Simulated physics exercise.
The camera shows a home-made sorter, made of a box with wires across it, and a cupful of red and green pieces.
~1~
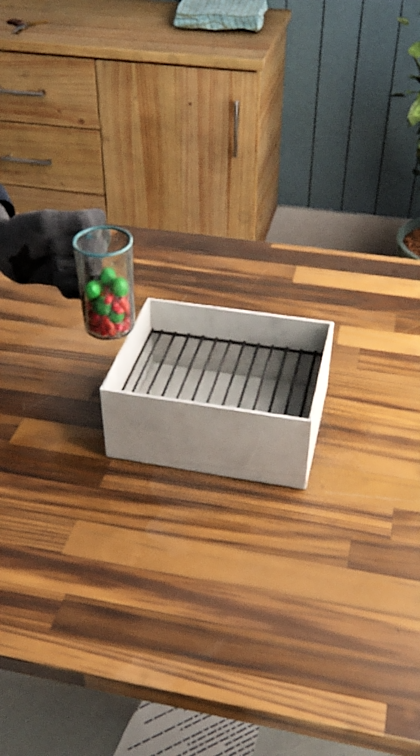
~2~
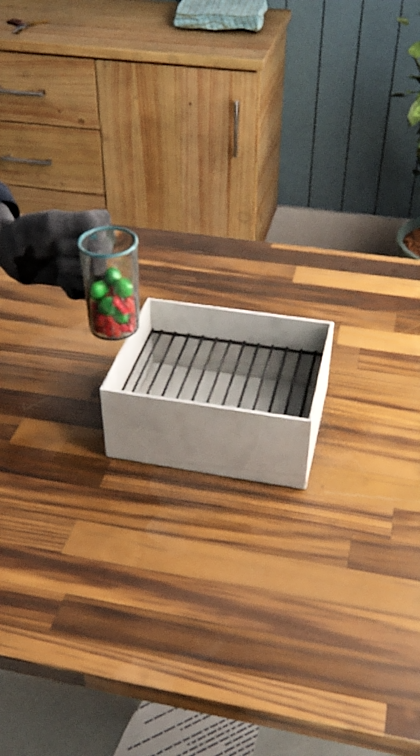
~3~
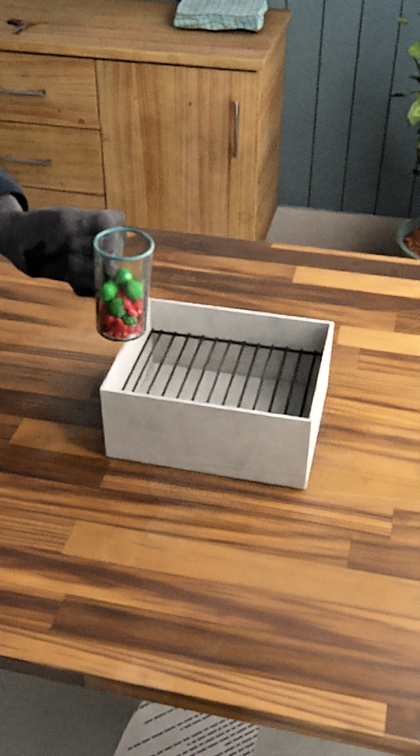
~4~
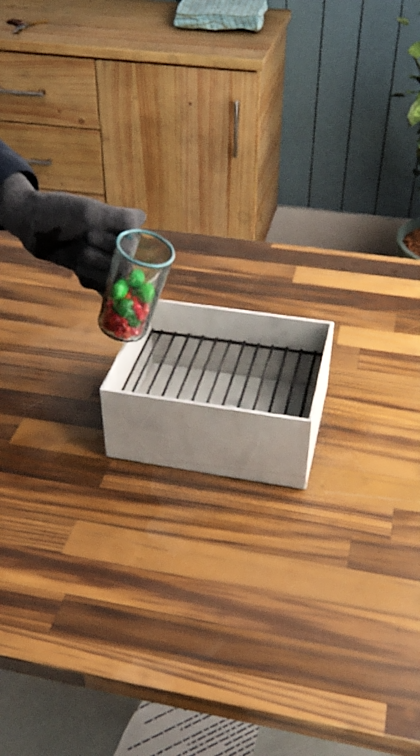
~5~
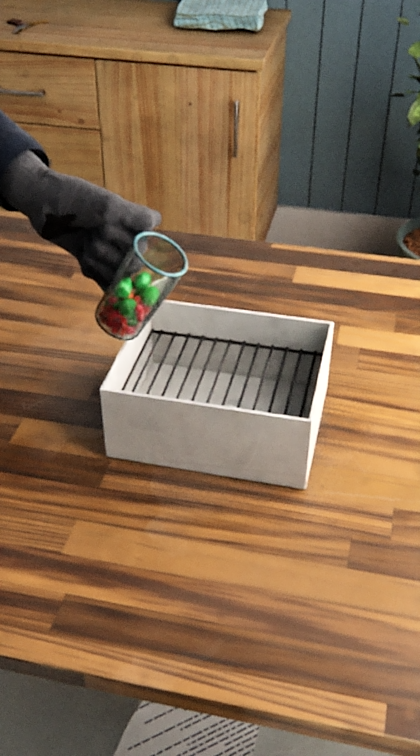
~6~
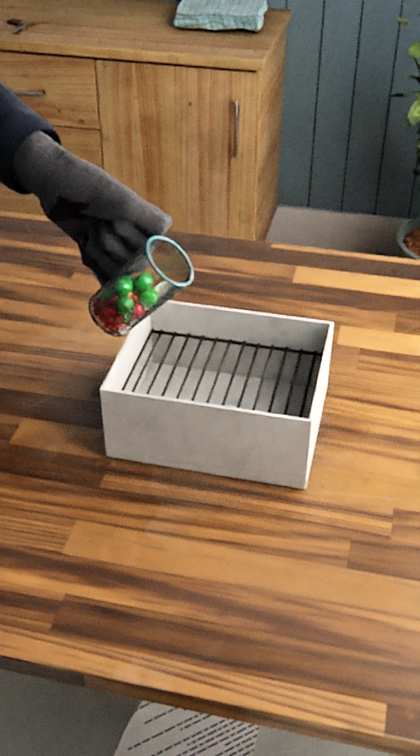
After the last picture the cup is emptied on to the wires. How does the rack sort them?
Once poured, the red ones fall out below and the green ones are stopped by the grid.
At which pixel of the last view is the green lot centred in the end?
In the last picture its middle settles near (212, 365).
Then, 0.42 s past the last view, red ones, all in the cup; green ones, all in the cup.
Then, 0.80 s past the last view, red ones, nearly all in the cup, a stray few on or over the wires; green ones, about two thirds in the cup, about a third on or over the wires.
Then, 1.11 s past the last view, red ones, a stray few in the cup, about half on or over the wires, about a third under the rack, a stray few outside the box; green ones, all on or over the wires.
Finally, red ones, nearly all under the rack, a stray few outside the box; green ones, all on the wires, none under the rack.
